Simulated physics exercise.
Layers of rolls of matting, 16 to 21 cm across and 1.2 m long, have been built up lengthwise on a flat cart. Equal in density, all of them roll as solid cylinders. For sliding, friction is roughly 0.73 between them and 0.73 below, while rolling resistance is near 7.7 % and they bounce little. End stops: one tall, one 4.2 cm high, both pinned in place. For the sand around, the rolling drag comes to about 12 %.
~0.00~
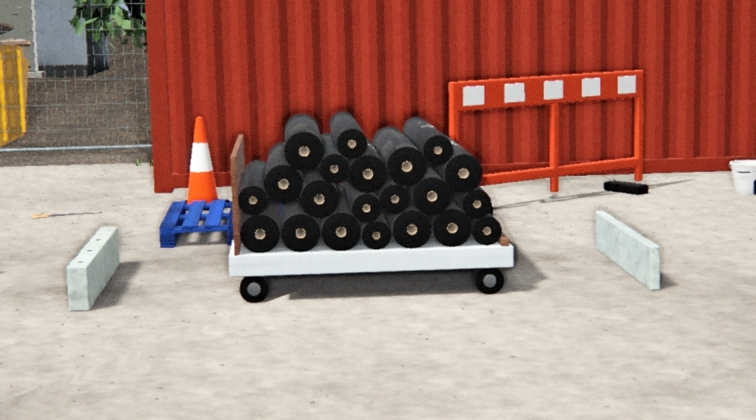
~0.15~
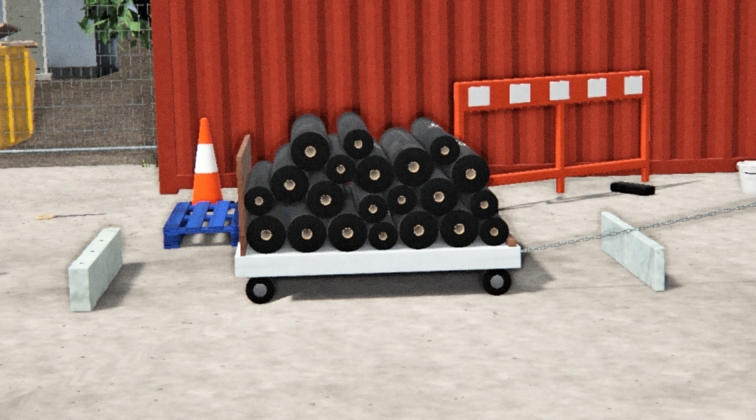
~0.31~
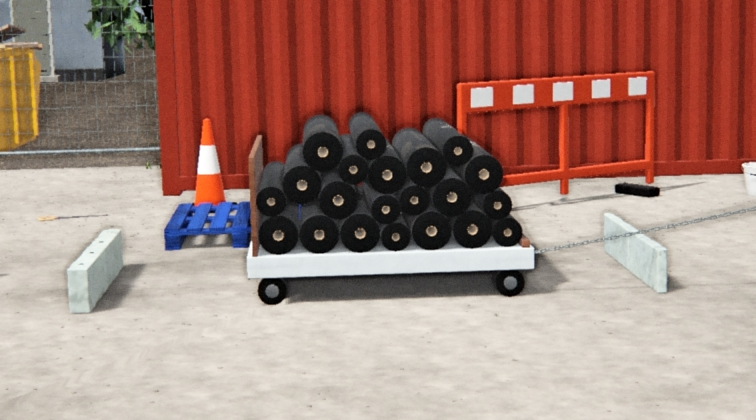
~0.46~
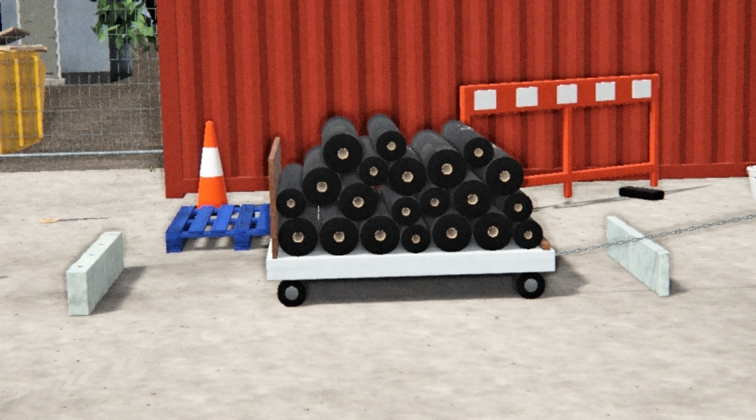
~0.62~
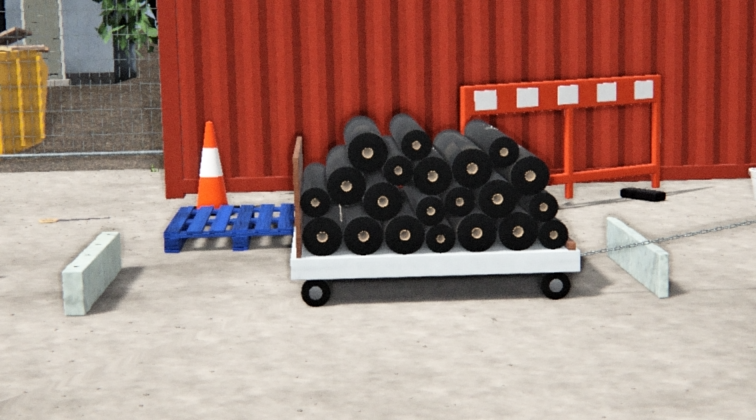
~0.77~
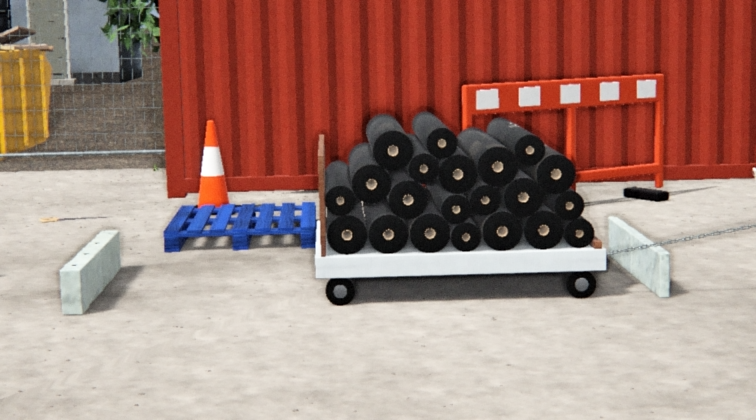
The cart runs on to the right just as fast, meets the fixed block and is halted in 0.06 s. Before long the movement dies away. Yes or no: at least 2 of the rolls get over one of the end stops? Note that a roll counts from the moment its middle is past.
Yes: 3 in total.
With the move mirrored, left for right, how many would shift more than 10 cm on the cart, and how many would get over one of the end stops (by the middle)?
Result: 0 / 0.
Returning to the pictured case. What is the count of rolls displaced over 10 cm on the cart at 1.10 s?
By that point it's 0 of them.
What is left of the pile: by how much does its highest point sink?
Roughly 5 cm.
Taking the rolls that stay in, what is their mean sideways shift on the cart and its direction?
They move about 5 cm toward the right side, on average.
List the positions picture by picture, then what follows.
In the first frame, 21 rolls, 7 on the base, highest (352, 144); left tall panel (53 cm) (235, 197); right batten (4.2 cm) (505, 239); blocks (77, 266) and (654, 246).
The second frame shows cart 2 cm to the right; stops (240, 197) and (513, 240); pile unchanged.
The third frame shows cart 9 cm to the right; stops (253, 198) and (526, 241); pile unchanged.
The fourth frame shows cart 19 cm to the right; stops (272, 199) and (547, 243); pile unchanged; bottom ones (298, 237) (339, 237) (380, 235) (416, 239) (452, 233) (493, 232) (528, 235).
The fifth frame shows cart 33 cm to the right; stops (297, 199) and (572, 243); pile unchanged.
The sixth frame shows cart 47 cm to the right; stops (322, 197) and (598, 242); pile unchanged.
After 1.10 s, cart 74 cm along; 0 now displaced over 10 cm; not one over the end stops; the one last seen at (556, 174) 2.2 cm right (moves measured on the cart).
After 1.34 s, cart 74 cm along; 5 now displaced over 10 cm; not one over the end stops; the one last seen at (556, 174) 19 cm right and 1.6 cm up.
After 2.08 s, cart 74 cm along; 4 now displaced over 10 cm; 3 over the right batten; the one last seen at (556, 174) rolled far off to the right.
In the end, by 2.7 s, 4 moved over 10 cm; 3 over the right batten; the one last seen at (556, 174) rolled far off to the right; top of the pile 59 cm high, from 66 cm.
